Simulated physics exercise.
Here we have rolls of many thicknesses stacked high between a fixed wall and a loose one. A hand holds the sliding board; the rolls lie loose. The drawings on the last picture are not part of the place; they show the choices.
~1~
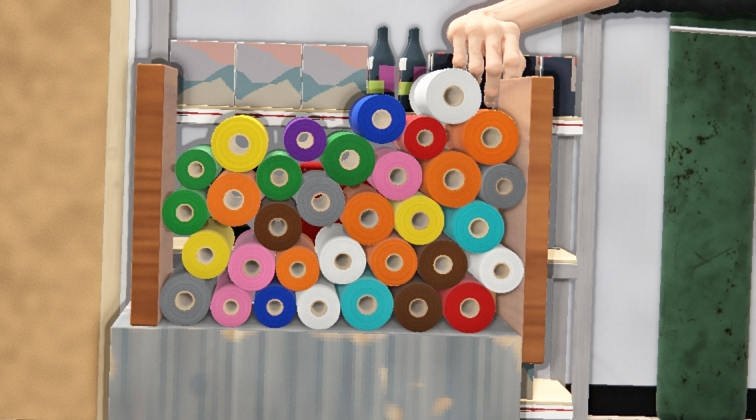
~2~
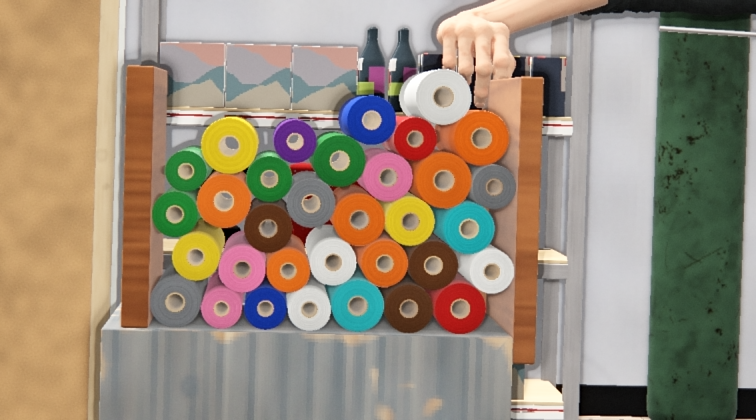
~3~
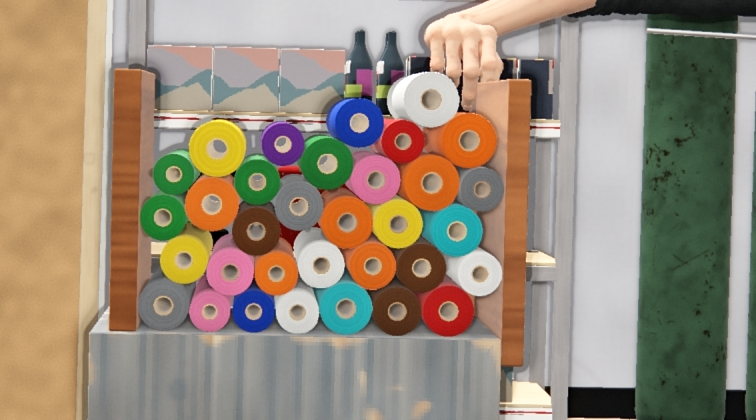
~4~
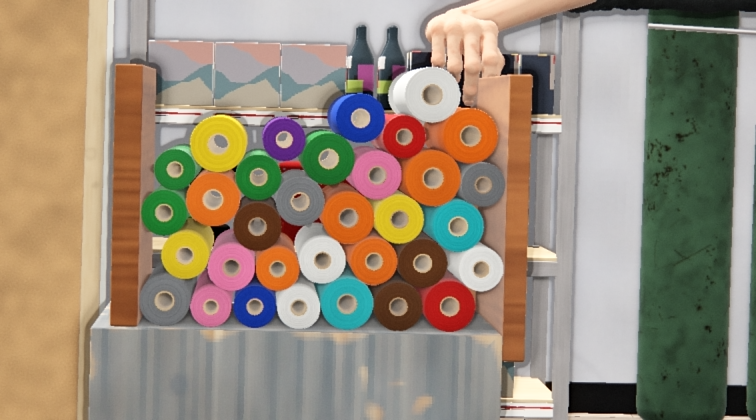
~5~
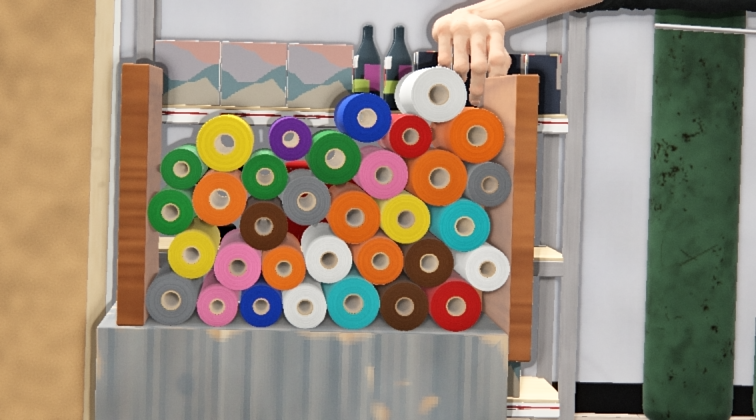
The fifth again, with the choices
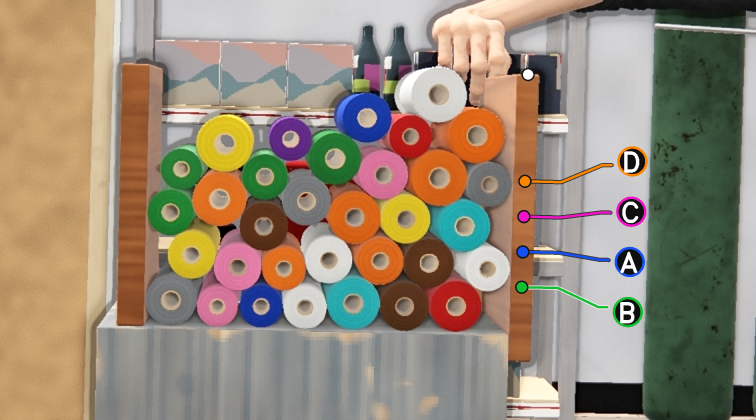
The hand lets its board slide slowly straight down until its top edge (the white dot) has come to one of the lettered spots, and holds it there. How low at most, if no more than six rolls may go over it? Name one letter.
Mark B is as low as it can go.
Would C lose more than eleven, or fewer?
Fewer than eleven.
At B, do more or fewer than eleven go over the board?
At B, fewer than eleven.
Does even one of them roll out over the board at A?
Yes, at A.
On the copy, A at (523, 252); B at (522, 287); C at (524, 216); D at (525, 182); the white dot at (528, 74).
On B. First, top of the board (513, 167).
Then, top of the board (509, 272).
Finally, top of the board (509, 286), three out over the board.
By contrast, A three out over the board; C none out over the board; D none out over the board.
